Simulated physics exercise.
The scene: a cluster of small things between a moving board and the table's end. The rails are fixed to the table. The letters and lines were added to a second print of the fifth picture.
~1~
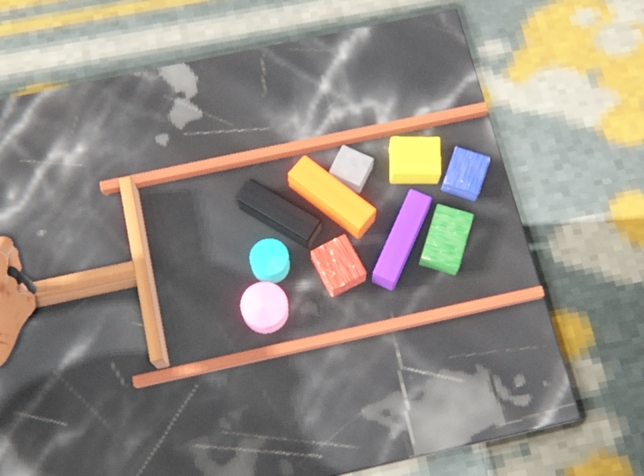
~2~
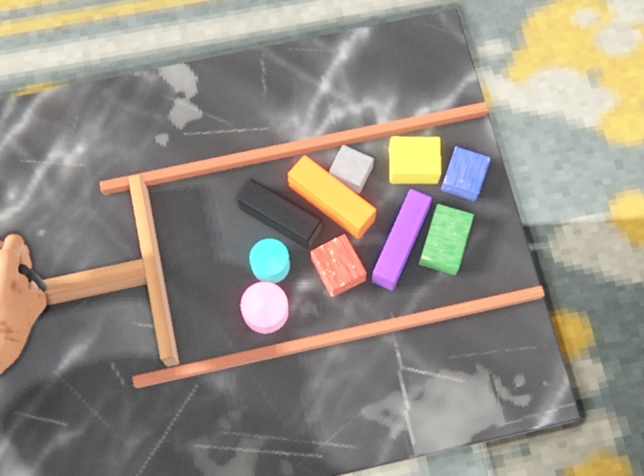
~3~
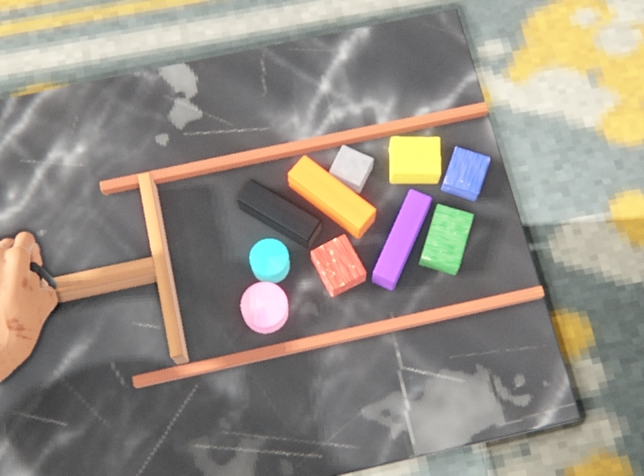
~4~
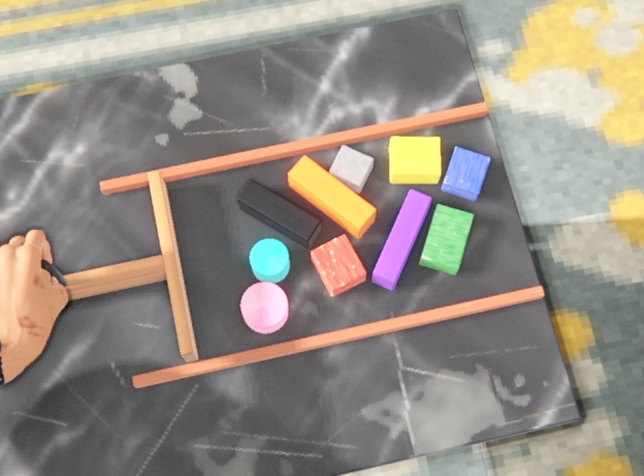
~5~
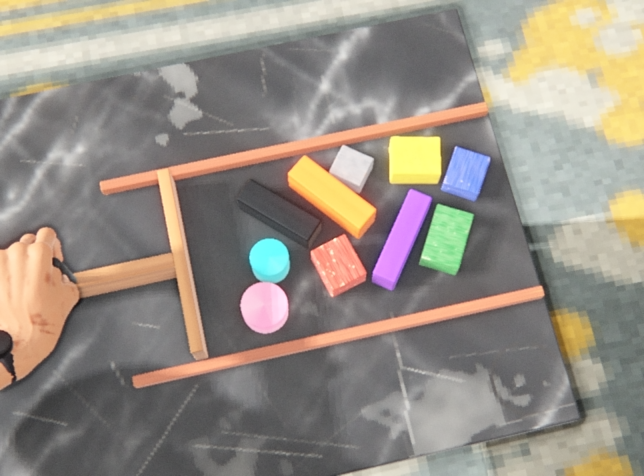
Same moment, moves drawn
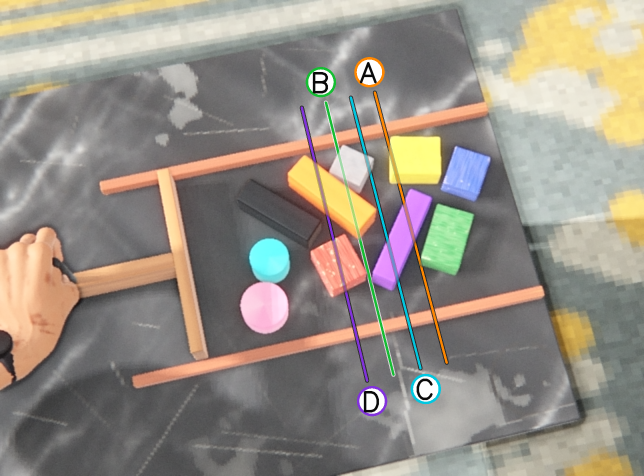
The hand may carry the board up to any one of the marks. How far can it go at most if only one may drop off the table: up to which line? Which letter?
C is the last line within the limit.
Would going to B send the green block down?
No.
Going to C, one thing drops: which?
The blue block goes over.
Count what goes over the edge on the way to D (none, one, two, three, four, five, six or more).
By then, none.
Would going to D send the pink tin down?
No.
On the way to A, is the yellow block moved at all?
Yes.
On the marked copy, A at (409, 222); B at (358, 233); C at (384, 227); D at (333, 238).
Following C. Soon after the start, board (254, 242); pink tin (296, 301); black stick (292, 215).
Later, board (328, 226); blue block (471, 176); green block (463, 239).
In the end, board (381, 215); blue block over the edge; green block (515, 233); one fallen.
As for the rest, A drops two; B is within the limit but short; D is within the limit but short.
